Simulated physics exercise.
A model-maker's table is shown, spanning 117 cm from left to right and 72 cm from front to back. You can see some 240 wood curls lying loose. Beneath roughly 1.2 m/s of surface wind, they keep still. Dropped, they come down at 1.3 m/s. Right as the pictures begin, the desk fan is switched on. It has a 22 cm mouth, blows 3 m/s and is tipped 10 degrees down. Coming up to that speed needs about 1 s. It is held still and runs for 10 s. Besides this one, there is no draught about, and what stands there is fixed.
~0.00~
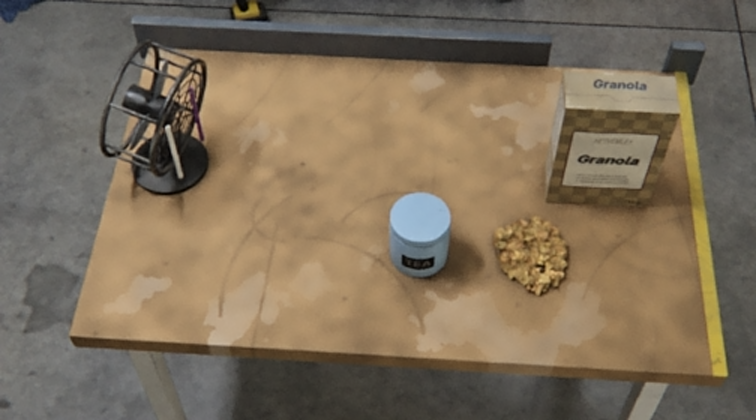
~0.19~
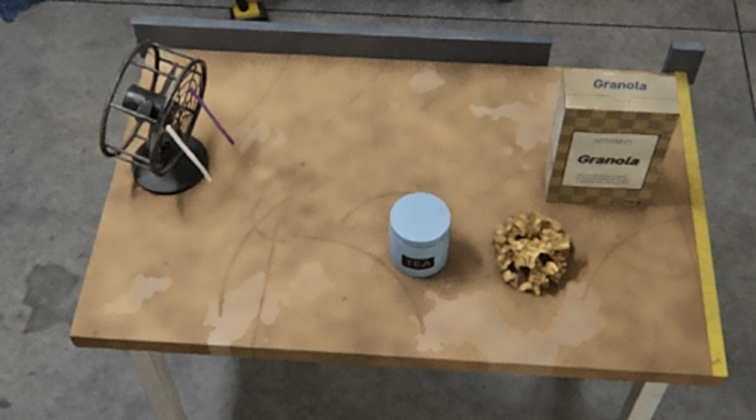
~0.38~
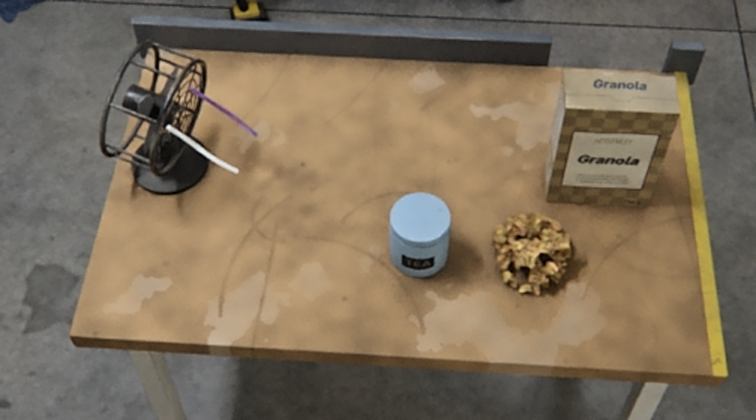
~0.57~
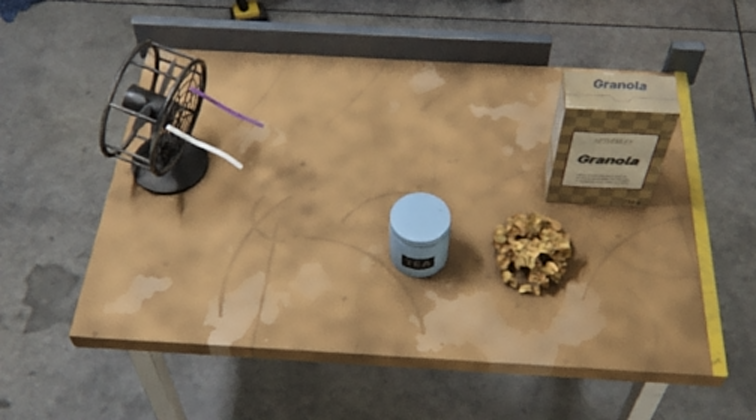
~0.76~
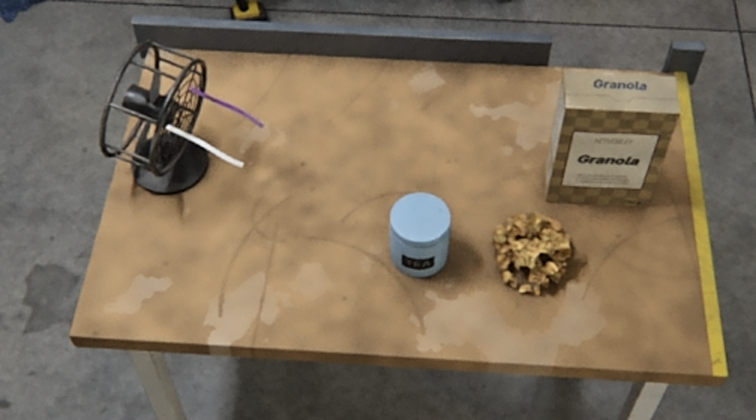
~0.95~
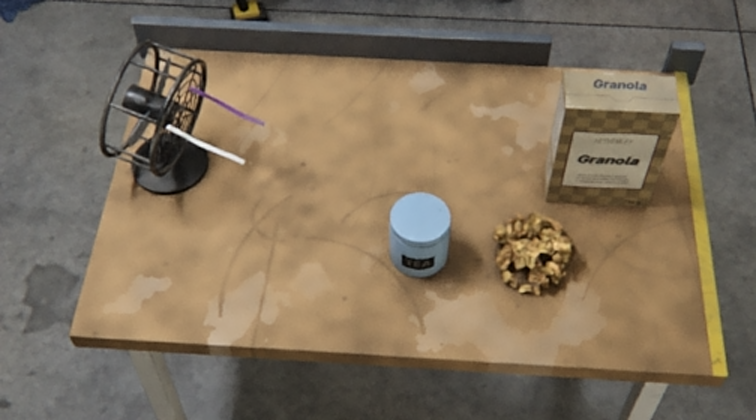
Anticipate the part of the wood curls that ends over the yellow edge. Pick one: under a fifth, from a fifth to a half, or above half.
I would say over half.
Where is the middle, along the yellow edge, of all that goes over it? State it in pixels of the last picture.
Around (715, 286).
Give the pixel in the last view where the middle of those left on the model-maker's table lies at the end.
Around (506, 243).
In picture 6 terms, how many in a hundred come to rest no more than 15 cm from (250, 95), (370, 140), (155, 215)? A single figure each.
First spot near 0 %, second near 0 %, third near 0 %.
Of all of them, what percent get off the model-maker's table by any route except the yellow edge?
0 per cent.
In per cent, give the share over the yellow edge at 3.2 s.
50 per cent or so.
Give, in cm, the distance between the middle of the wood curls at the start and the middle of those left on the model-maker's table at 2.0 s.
Measured offset: Approx. 5 cm.
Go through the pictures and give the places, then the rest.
In the first frame, the middle of the wood curls is near (532, 255), none has stirred yet and the mouth of the desk fan is at (155, 108).
In the second frame, the middle of the wood curls is near (532, 247), none has stirred yet and the yellow edge is centred on (705, 209).
In the third frame, the middle of the wood curls is near (532, 247), about 1 % have left their places, the top of a jar is at (420, 217) and the top of a carton is at (621, 91).
In the fourth frame, the middle of the wood curls is near (532, 247) and about 1 % have left their places.
In the fifth frame, the middle of the wood curls is near (532, 247) and about 1 % have left their places.
In the sixth frame, the middle of the wood curls is near (532, 247) and about 1 % have left their places.
After 2.0 s, 67 % are on the move or not yet settled, 38 % are over the yellow edge; the middle of those still in play is near (531, 265).
After 3.2 s, 40 % are on the move or not yet settled, 48 % are over the yellow edge; the middle of those still in play is near (514, 248).
After 5.5 s, 22 % are on the move or not yet settled, 62 % are over the yellow edge; the middle of those still in play is near (503, 244).
After 10.0 s, at the end, 67 % are over the yellow edge; the middle of those still in play is near (506, 243).
